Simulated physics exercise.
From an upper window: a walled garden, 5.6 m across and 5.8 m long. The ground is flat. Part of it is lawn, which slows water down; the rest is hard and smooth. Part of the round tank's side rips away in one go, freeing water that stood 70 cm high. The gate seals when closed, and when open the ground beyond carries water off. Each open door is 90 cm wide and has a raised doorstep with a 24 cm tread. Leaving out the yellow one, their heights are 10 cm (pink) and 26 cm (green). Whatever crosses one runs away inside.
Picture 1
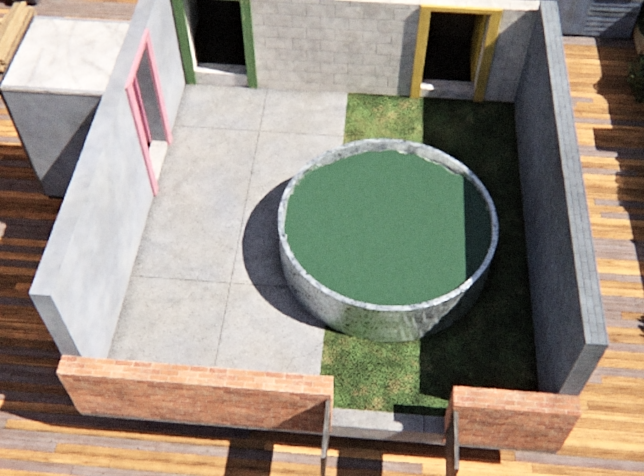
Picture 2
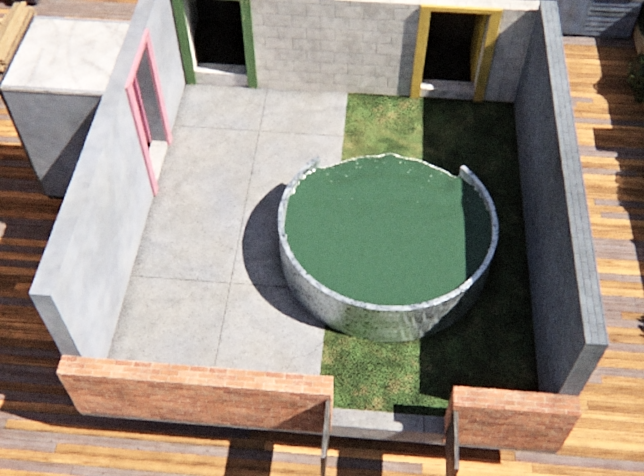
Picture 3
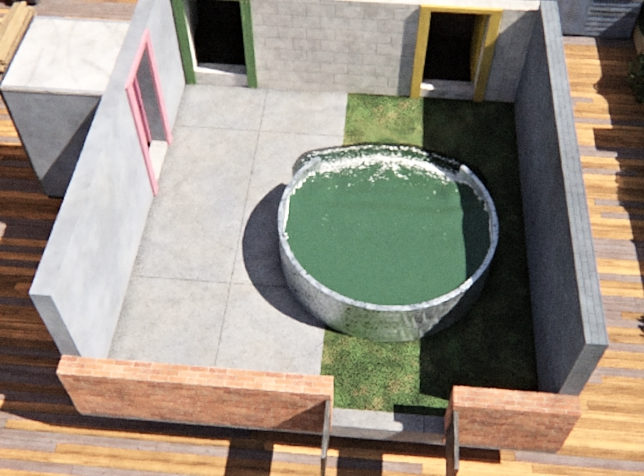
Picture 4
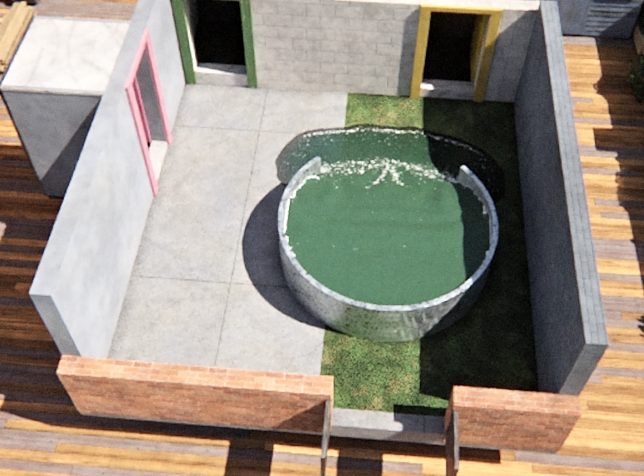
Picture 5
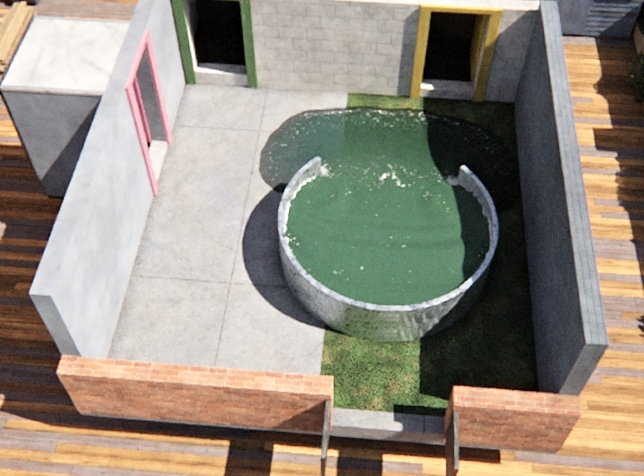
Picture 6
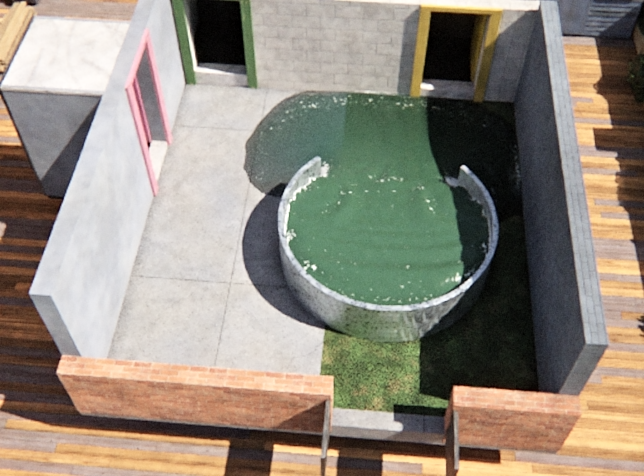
Green water bursts from the far side of a round tank and spreads to the yellow door.
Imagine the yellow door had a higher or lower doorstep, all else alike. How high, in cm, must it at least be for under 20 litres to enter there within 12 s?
Close to 35 cm is just enough.
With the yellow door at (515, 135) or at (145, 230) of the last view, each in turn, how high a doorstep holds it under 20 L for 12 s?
About 33 and 9.5 cm.
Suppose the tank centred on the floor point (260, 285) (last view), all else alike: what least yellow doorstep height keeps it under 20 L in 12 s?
Some 18 cm.
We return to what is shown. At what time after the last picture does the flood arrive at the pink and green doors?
Pink 1.2 s, green 0.5 s.
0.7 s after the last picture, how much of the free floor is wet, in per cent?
About 40 per cent.
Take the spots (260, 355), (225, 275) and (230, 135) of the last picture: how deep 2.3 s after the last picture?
Roughly 0, 0 and 9 cm, in turn.
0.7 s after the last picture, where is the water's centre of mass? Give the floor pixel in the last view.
Around (385, 202).
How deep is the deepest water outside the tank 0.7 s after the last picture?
Roughly 48 cm.
Then, 0.7 s after the last picture water covers 40 % of the floor, deepest (48 cm) near (385, 96); 35 cm at the yellow door, 14 litres in over its 19 cm doorstep.
Then, 2.3 s after the last picture water covers 55 % of the floor, deepest (39 cm) near (207, 85); 35 cm at the yellow door, 176 litres in over its 19 cm doorstep.
Then, 11.3 s after the last picture water covers 100 % of the floor, deepest (15 cm) near (100, 388); 9 cm at the yellow door, 235 litres in over its 19 cm doorstep.
At the yellow door as built, the water peaked near 42 cm, 1.3 s after the last picture.
With a doorstep of 30 cm, 58 litres would have come in within the 12 s; with 40.5 cm, 3 litres. So under 20 litres takes about 35 cm.
